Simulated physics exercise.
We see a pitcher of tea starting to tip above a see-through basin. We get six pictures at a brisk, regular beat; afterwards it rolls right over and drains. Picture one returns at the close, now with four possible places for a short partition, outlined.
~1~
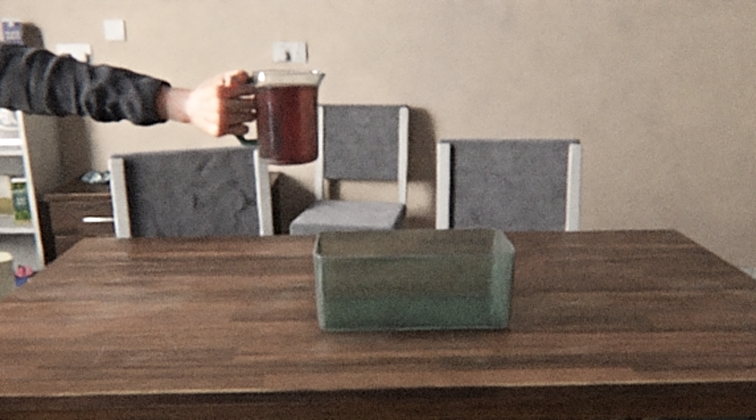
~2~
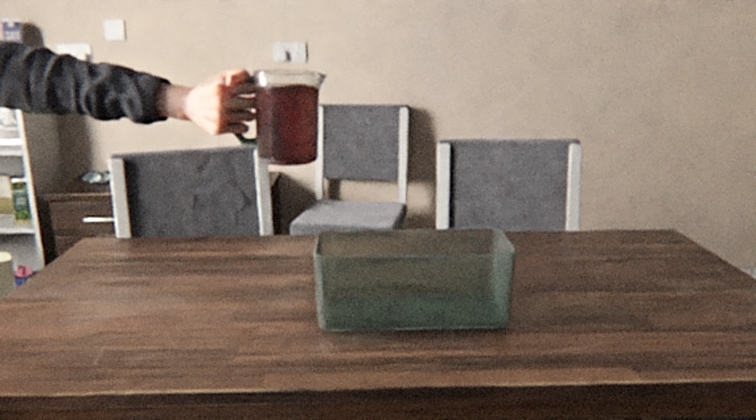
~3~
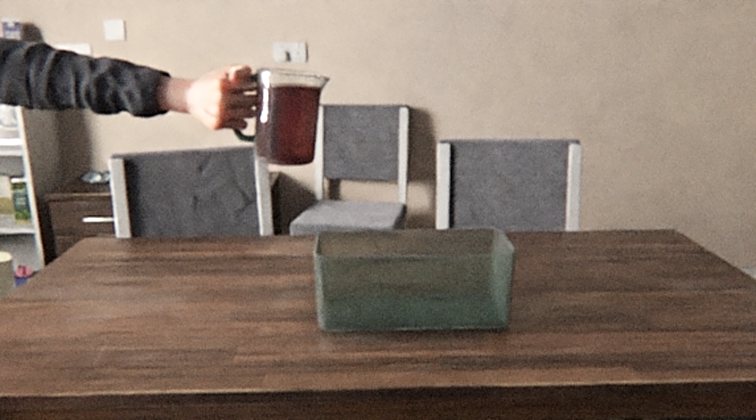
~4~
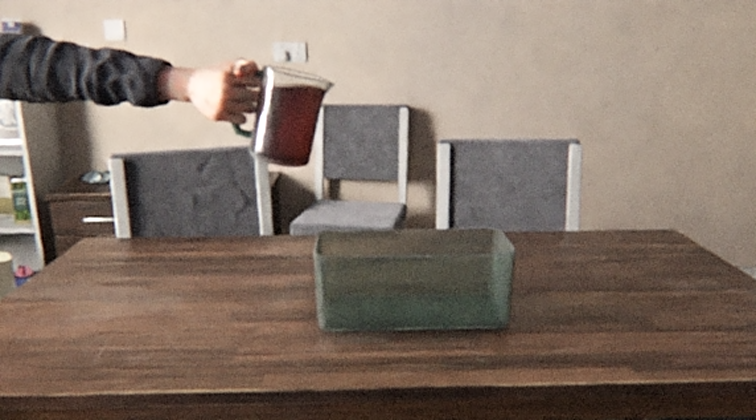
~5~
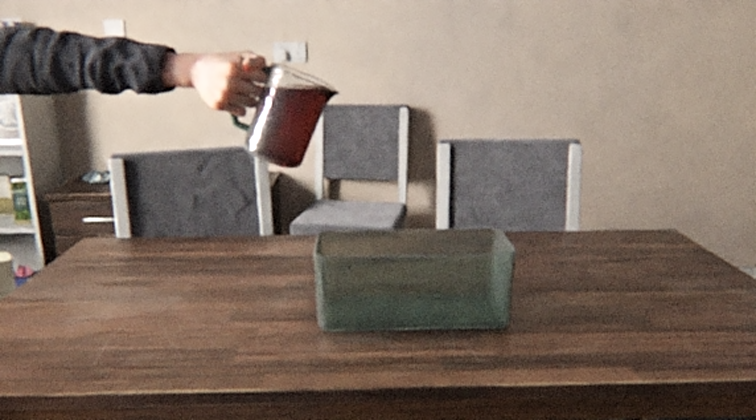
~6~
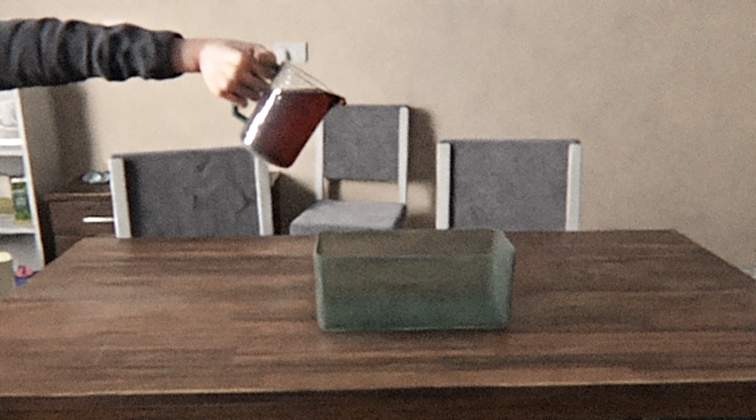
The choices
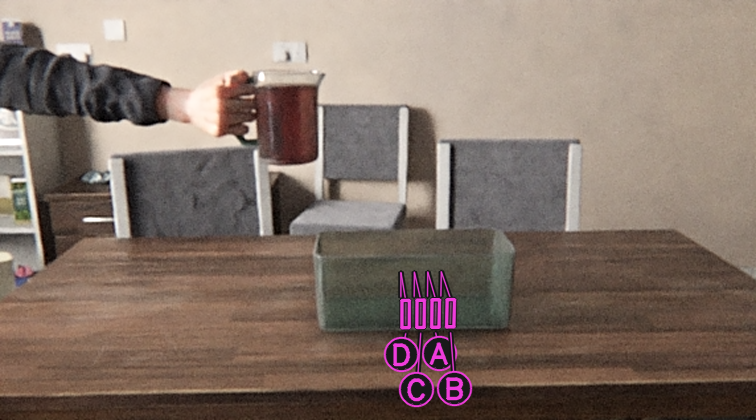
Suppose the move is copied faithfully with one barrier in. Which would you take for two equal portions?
D beats the others.
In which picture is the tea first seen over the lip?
Picture 6.
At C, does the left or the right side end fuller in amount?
The left side.
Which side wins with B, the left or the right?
The left one.
In magenta, A at (435, 332); B at (450, 332); C at (420, 332); D at (405, 333).
With A, about 91 % ends left of the wall and 5 % right of it; 4 % is lost outside.
With B, about 91 % ends left of the wall and 6 % right of it; 3 % is lost outside.
With C, about 86 % ends left of the wall and 7 % right of it; 7 % is lost outside.
With D, about 46 % ends left of the wall and 52 % right of it.
